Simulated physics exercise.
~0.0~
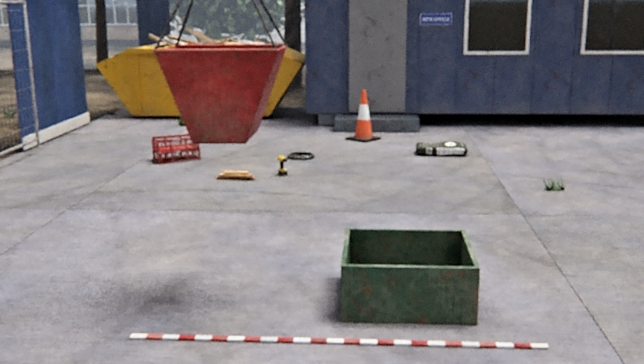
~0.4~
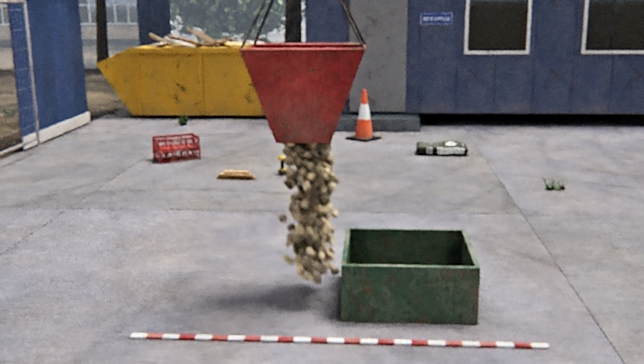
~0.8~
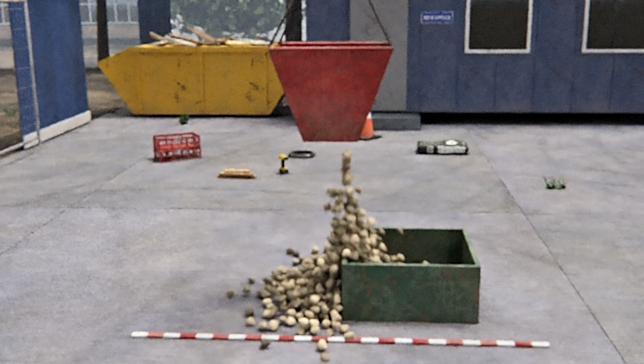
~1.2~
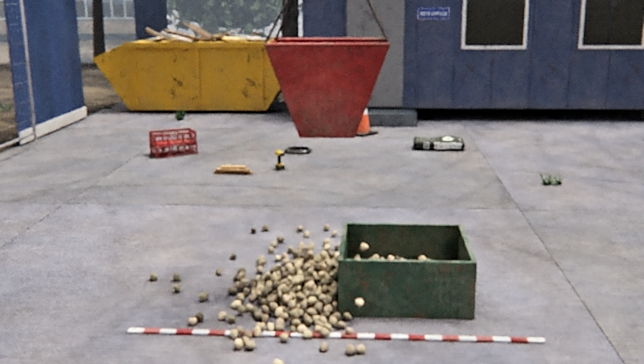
A red hopper moves right, spilling stones left of and into a green bin.
